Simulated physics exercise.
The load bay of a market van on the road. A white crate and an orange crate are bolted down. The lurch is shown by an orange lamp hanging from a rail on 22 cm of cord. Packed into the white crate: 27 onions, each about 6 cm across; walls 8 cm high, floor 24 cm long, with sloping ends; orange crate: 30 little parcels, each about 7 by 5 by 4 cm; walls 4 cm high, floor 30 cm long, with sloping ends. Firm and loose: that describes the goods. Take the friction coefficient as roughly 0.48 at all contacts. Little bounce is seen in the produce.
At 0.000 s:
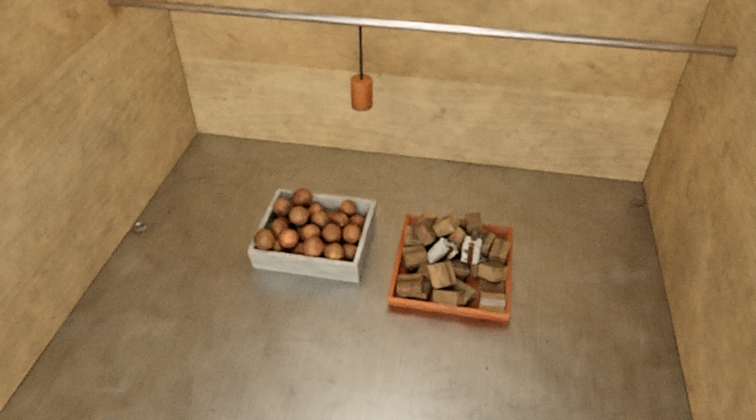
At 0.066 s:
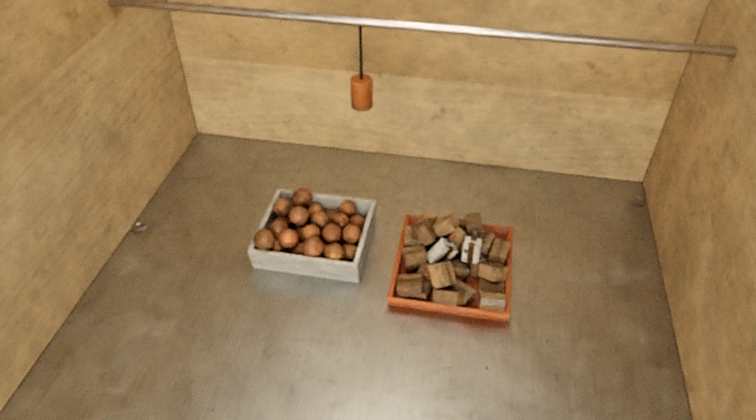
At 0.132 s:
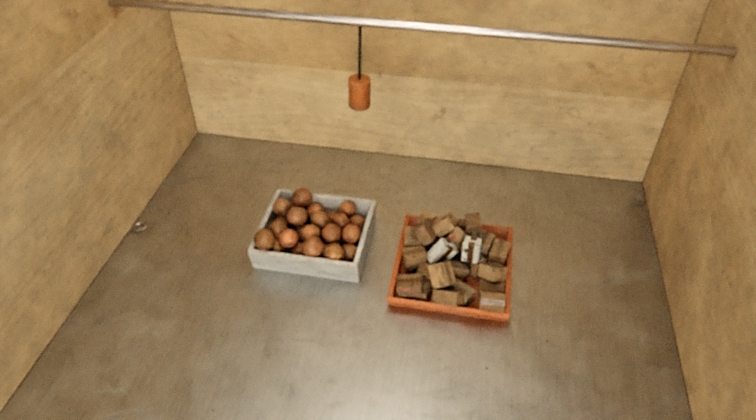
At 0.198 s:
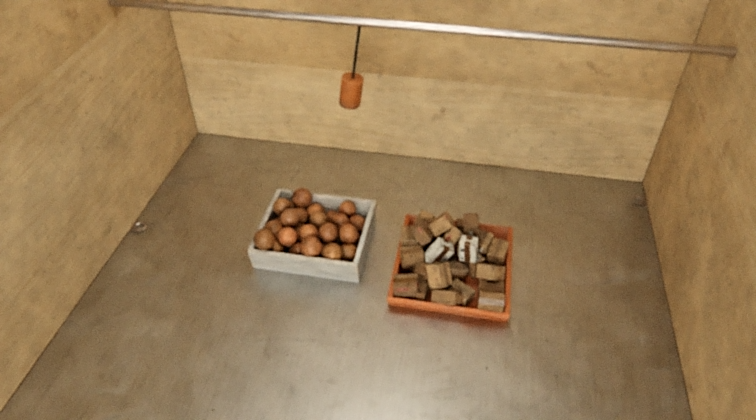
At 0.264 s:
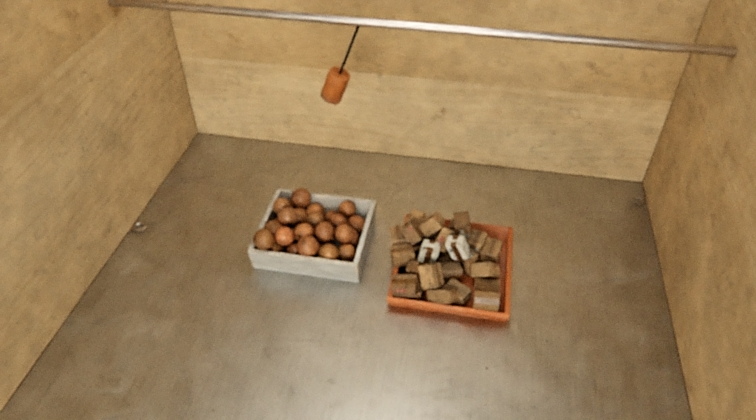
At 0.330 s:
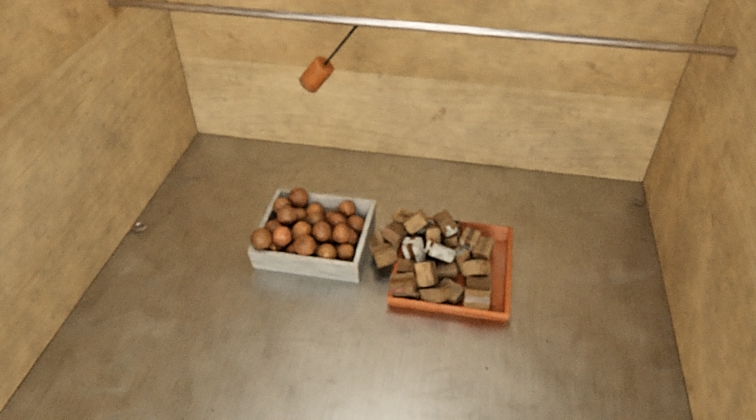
We see a white crate of round brown items and an orange crate of small parcels as a hanging orange lamp swings left; the parcels shift left, some passing over the crate's edge, while the round items move slightly.
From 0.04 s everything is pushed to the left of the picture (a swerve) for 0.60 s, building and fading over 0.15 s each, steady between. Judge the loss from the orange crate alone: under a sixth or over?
The load is going to lose a fraction above one in six.
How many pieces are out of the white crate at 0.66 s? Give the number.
White crate: About 1.
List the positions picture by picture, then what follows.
In the first picture (places track the rim corner closest to us here), orange crate (507, 313); white crate (356, 263); lamp cord 0° off upright; all still inside.
Orange crate (507, 313); lamp cord 0° off upright, in the second picture.
Orange crate (507, 313); lamp cord 2° off upright, in the third picture.
Orange crate (507, 313); lamp cord 8° off upright, in the fourth picture.
Orange crate (507, 313); lamp cord 21° off upright, in the fifth picture.
Orange crate (507, 313); white crate (356, 263); lamp cord 37° off upright; 3 out, the lowest parcel at (380, 243), in the sixth picture.
After 0.48 s, the white crate has all 27 and the orange crate is down by 7 of 30.
After 0.66 s, the white crate is down by 1 of 27 and the orange crate is down by 8 of 30.
After 0.91 s, the white crate is down by 1 of 27 and the orange crate is down by 8 of 30.
Final count (at 1.24 s), the white crate is down by 1 of 27 and the orange crate is down by 8 of 30. Asked share, 8 of 30, 27 per cent.
